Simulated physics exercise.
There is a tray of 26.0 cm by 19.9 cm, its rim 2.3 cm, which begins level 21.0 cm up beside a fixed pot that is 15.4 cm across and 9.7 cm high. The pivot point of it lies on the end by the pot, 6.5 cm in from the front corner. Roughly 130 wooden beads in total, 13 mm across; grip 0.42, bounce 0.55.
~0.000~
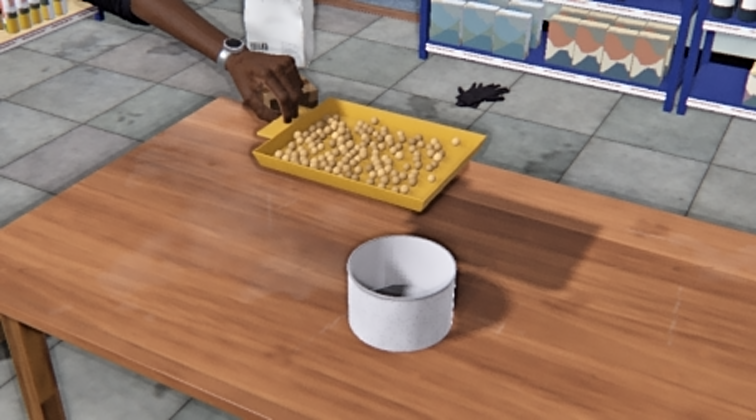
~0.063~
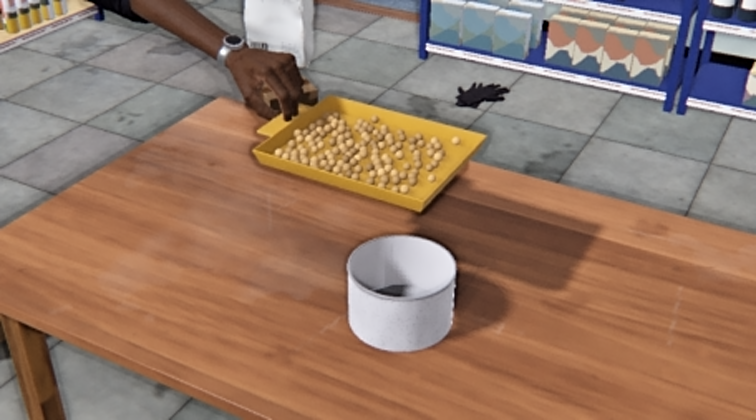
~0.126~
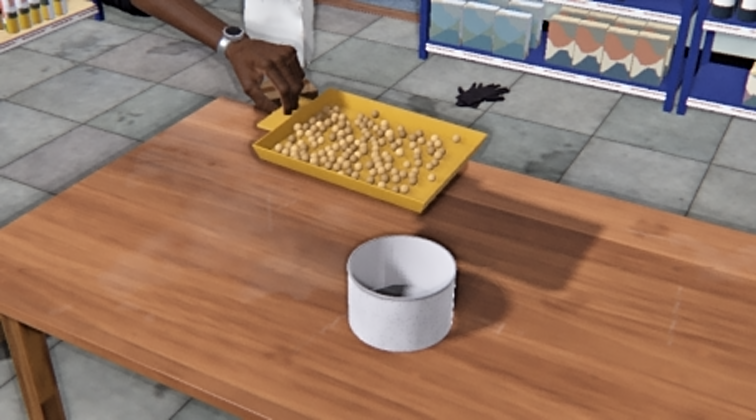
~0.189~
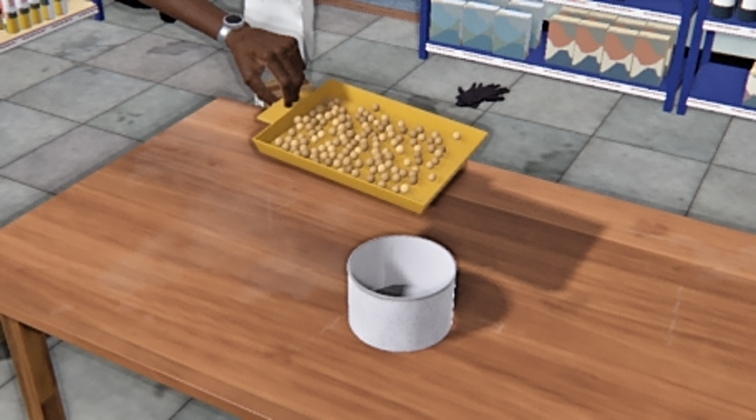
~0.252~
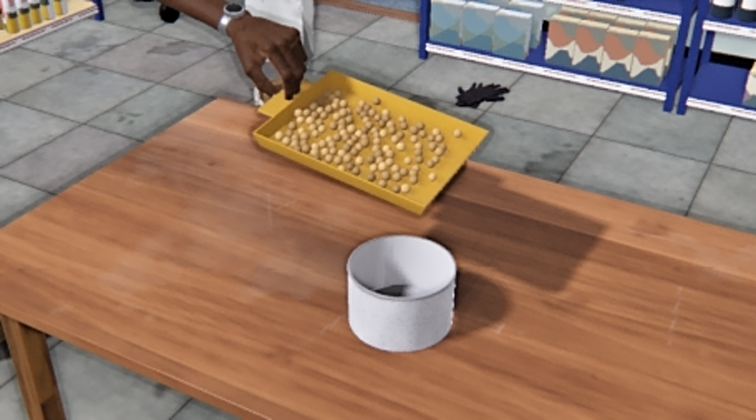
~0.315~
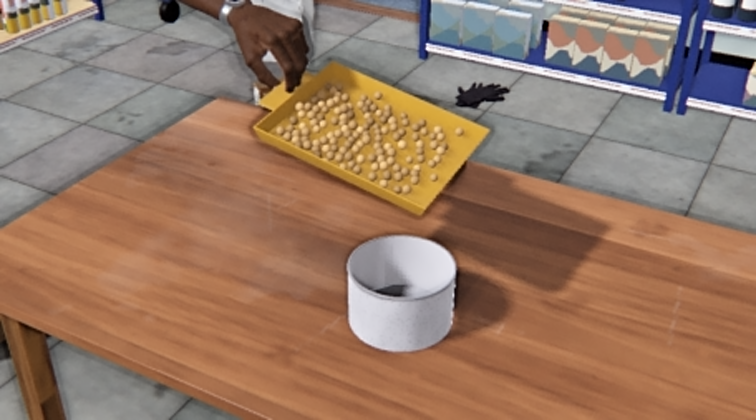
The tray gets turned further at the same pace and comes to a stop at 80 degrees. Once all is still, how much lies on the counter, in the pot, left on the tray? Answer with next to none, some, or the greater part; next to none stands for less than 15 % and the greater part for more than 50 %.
Counter: The greater part; pot: Some; tray: Next to none.
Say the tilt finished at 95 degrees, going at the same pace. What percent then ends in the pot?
In that case it comes to about 30 in a hundred.
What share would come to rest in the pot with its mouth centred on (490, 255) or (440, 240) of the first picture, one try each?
I'd say close to 10 percent for the first spot and 0 percent for the second.
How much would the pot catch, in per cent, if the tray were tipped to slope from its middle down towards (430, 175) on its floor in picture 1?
I'd say close to 0 %.
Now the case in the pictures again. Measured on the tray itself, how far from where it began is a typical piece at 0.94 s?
By then it sits near 7 cm from where it began.
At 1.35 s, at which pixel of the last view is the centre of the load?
Roughly pixel (414, 157).
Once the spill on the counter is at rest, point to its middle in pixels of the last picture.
I'd put it near (493, 385).
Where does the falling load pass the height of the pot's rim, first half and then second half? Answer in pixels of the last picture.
Early half: About (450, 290); late half: (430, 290).
After 0.94 s, tilt 45 degrees; the tray holds 100 %, the pot 0 %.
After 1.35 s, tilt 66 degrees; the tray holds 100 %, the pot 0 %.
After 1.85 s, tilt 80 degrees; the tray holds 10 %, the pot 20 %.
By 2.9 s all is still; counter 70 %, pot 30 %, tray 0 %.
